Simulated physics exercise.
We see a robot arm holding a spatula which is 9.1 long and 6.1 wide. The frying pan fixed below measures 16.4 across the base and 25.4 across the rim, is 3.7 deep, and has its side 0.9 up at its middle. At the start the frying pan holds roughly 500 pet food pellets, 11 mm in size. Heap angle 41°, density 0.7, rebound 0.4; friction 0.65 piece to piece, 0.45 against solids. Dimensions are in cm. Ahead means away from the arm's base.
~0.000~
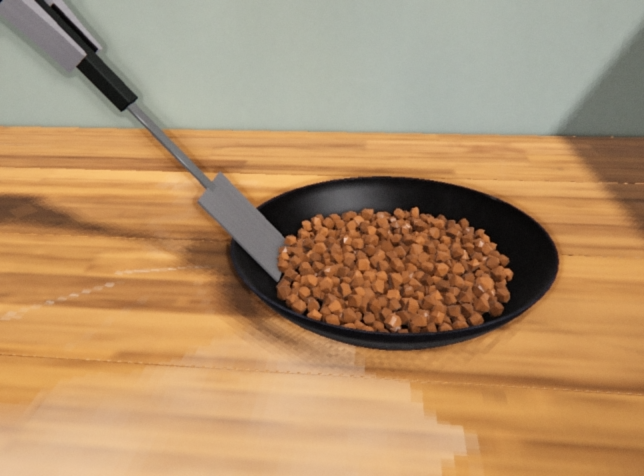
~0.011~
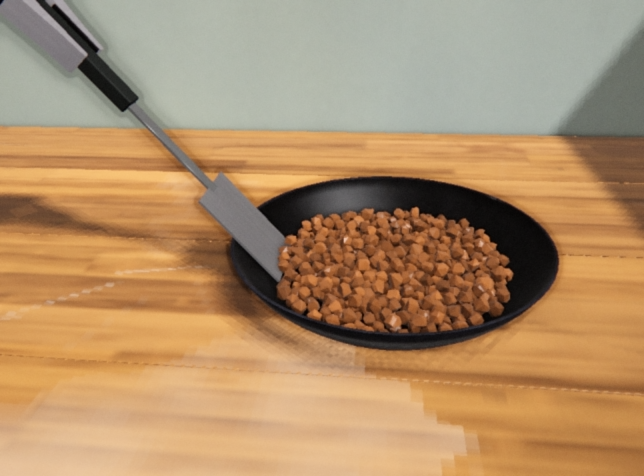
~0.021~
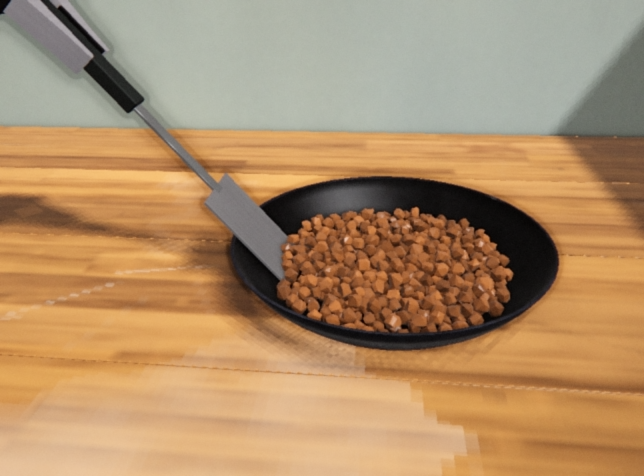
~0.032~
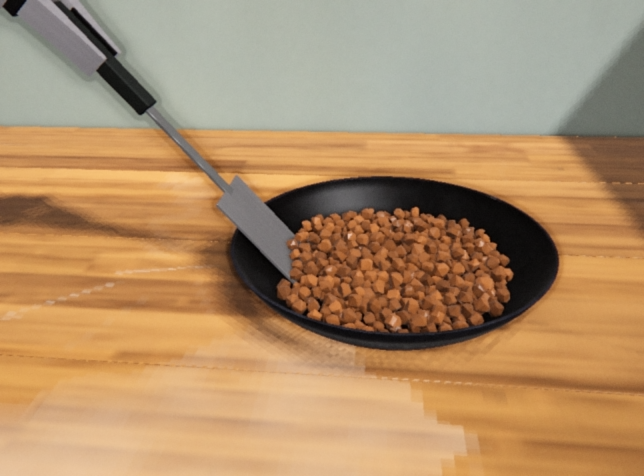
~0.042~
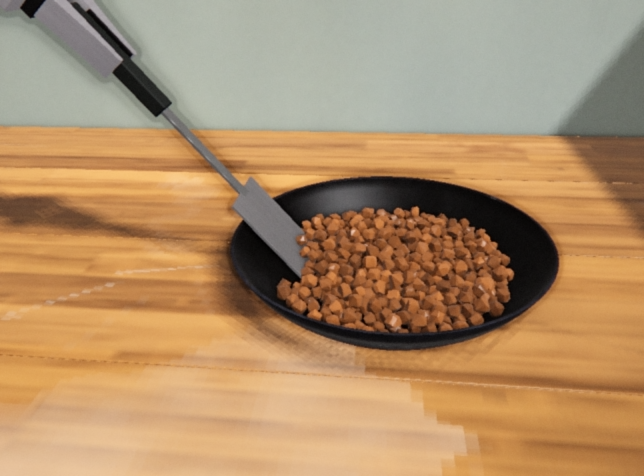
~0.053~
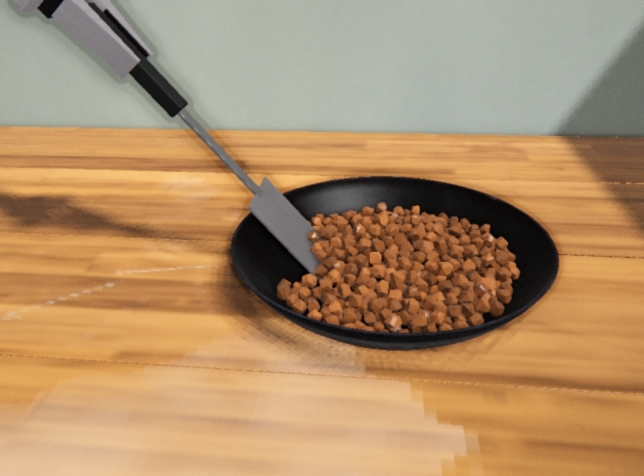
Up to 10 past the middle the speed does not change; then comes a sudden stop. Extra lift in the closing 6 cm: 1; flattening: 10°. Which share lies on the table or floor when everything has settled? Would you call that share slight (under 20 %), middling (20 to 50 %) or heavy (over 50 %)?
It is middling.
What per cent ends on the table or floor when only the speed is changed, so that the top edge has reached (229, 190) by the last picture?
Roughly 25 per cent.
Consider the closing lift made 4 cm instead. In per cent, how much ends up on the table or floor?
Close to 25 in a hundred.
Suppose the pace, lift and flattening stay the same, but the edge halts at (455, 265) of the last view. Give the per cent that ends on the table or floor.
Something close to 5 in a hundred.
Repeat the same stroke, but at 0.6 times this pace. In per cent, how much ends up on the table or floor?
25 %.
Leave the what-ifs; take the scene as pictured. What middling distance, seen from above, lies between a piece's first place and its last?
The figure is about 4 cm.
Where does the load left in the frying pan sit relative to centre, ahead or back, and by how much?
I'd say it's roughly 2.0 cm toward the front.
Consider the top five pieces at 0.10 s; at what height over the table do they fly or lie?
I'd put it close to 6 cm.
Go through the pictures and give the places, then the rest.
In the first picture, spatula top edge at (209, 186), sloping 50°; upper third of the load around (392, 251), from x 285 to 505, top at y 215; 495 in the frying pan.
In the second picture, spatula top edge at (210, 186), sloping 50°; upper third of the load around (392, 251), from x 285 to 505, top at y 215.
In the third picture, spatula top edge at (215, 187), sloping 50°; upper third of the load around (392, 251), from x 285 to 505, top at y 215.
In the fourth picture, spatula top edge at (227, 189), sloping 50°; upper third of the load around (387, 249), from x 285 to 505, top at y 215.
In the fifth picture, spatula top edge at (242, 191), sloping 50°; upper third of the load around (388, 247), from x 285 to 510, top at y 215.
In the sixth picture, spatula top edge at (257, 191), sloping 50°; upper third of the load around (394, 246), from x 285 to 515, top at y 210; 495 in the frying pan.
After 0.10 s, sloping 50°, highest piece 6 above the table; 495 in the frying pan.
After 0.14 s, sloping 48°, highest piece 6 above the table; 495 in the frying pan.
After 0.36 s, sloping 40°, highest piece 8 above the table; 342 in the frying pan, 119 on the table or floor, 34 on the blade or in flight.
After 1.41 s, sloping 40°, highest piece 5 above the table; 342 in the frying pan, 153 on the table or floor.
At rest, 342 in the frying pan, 153 on the table or floor. That is 31 % on the table or floor.
